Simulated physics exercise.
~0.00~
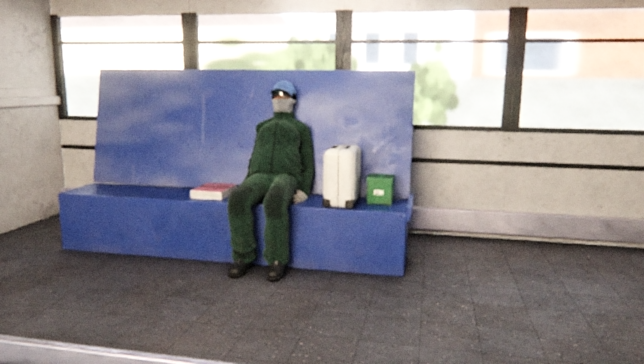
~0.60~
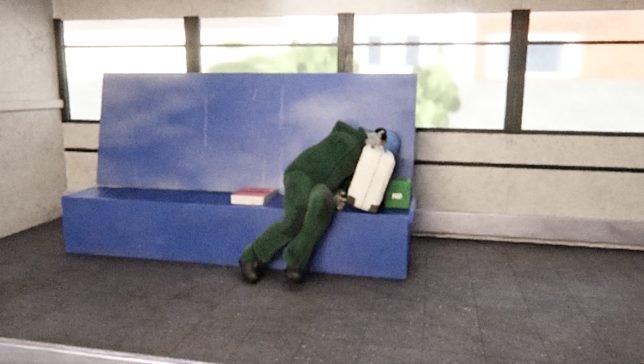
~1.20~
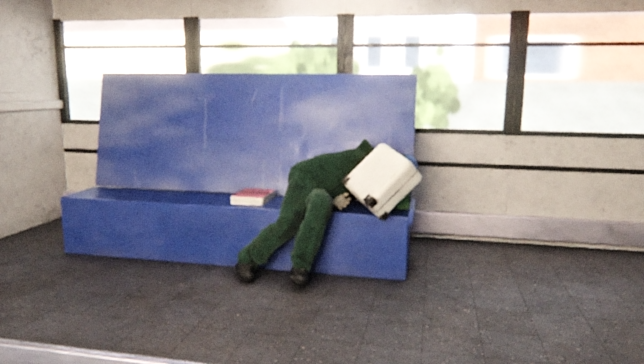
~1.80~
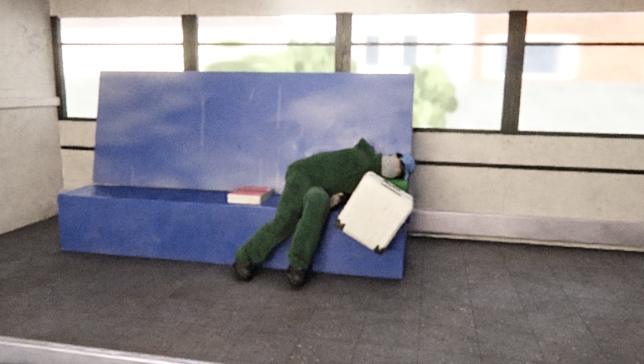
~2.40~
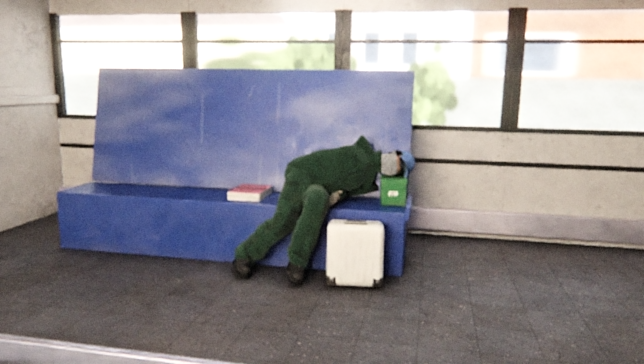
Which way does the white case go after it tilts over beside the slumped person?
The white case goes down, off the front of the blue bench, and ends upright on the floor.
A limp person in green slumps right along a blue bench, and the white case drops to the floor.
